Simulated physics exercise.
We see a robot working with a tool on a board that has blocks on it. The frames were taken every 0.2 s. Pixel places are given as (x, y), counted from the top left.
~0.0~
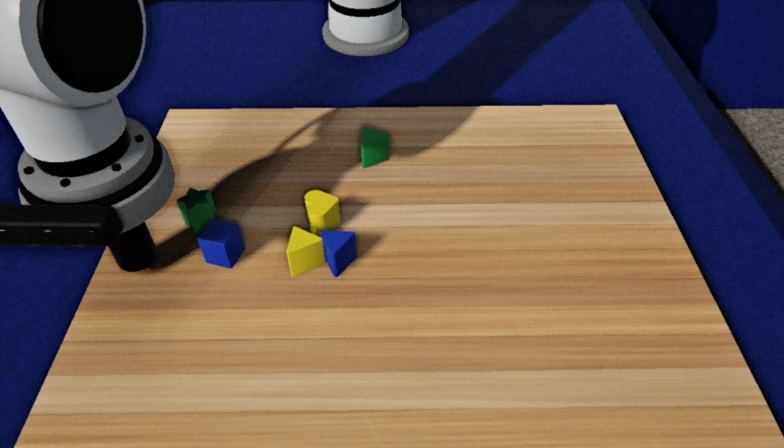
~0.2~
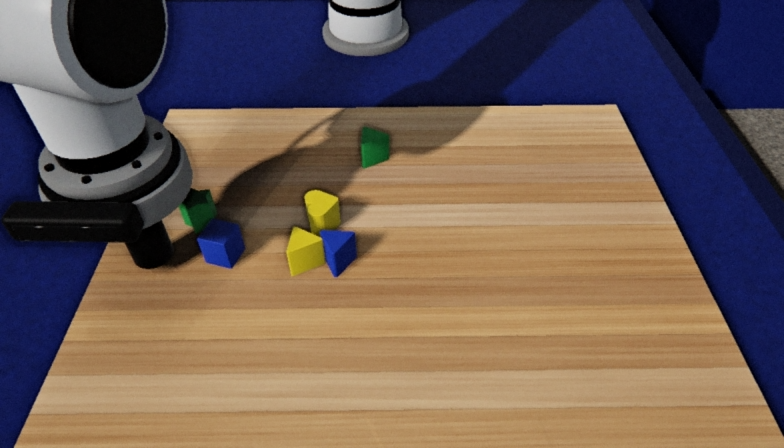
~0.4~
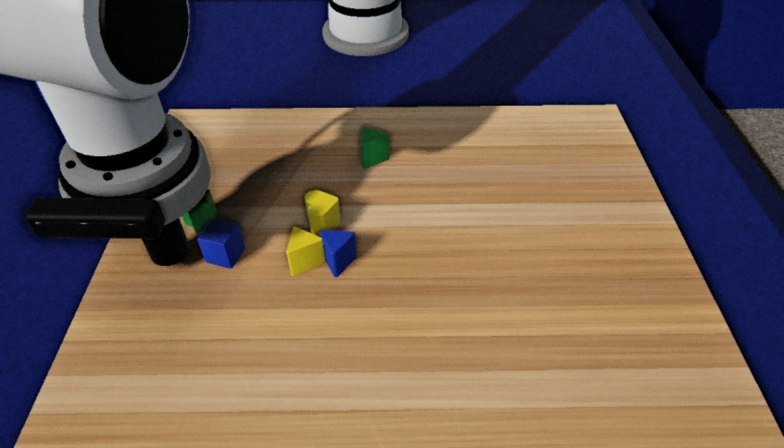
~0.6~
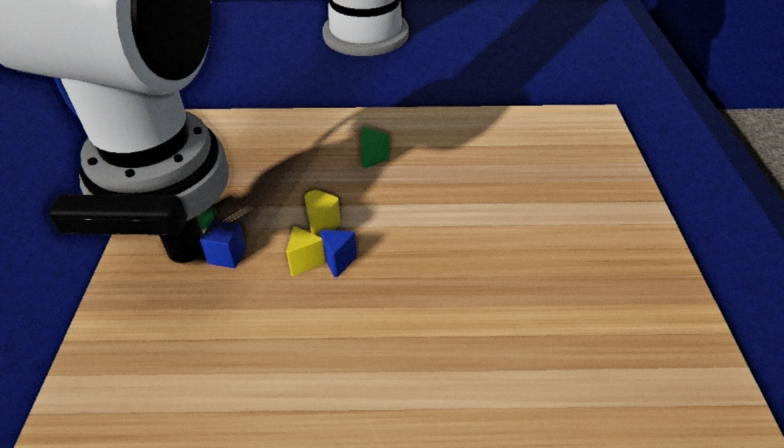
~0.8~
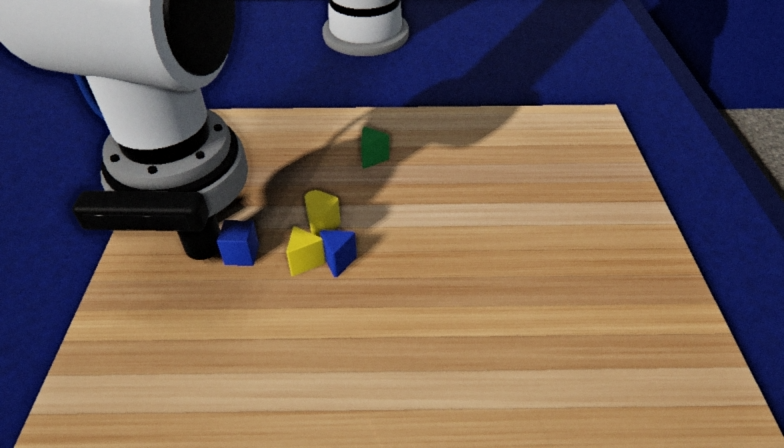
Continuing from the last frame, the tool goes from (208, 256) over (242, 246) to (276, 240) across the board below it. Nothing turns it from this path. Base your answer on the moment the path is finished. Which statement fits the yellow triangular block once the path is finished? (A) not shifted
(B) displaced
That would be B.
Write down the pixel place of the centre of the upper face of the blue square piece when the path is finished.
It should be at (302, 224) by then.
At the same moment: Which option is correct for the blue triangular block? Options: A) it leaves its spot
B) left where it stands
B - left where it stands.
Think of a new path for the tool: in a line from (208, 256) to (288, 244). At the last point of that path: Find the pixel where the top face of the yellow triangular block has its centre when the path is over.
The centre of its top will be at (323, 250).
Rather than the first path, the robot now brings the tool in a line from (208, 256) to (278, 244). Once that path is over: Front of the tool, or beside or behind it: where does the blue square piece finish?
Final position: Ahead.
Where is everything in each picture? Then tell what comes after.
The first picture shows tip of the tool at (138, 258), middles of tops, green star-shaped block at (194, 197), blue square piece at (218, 231), yellow triangular block at (301, 238), blue triangular block at (336, 238).
The second picture shows tool at (154, 255), nothing pushed.
The third picture shows tool at (170, 252), nothing pushed.
The fourth picture shows tool at (187, 249), nothing pushed.
The fifth picture shows tool at (205, 246), green star-shaped block hidden, blue square piece at (235, 230), yellow triangular block at (301, 238), blue triangular block at (336, 238).
The first path, step by step. Halfway along, tool at (240, 236); blue square piece at (269, 225), turned 15° clockwise.
At the end, tool at (274, 230); green star-shaped block unmoved; blue square piece at (302, 224), turned 35° clockwise; yellow triangular block at (314, 244), turned 30° clockwise; blue triangular block unmoved.
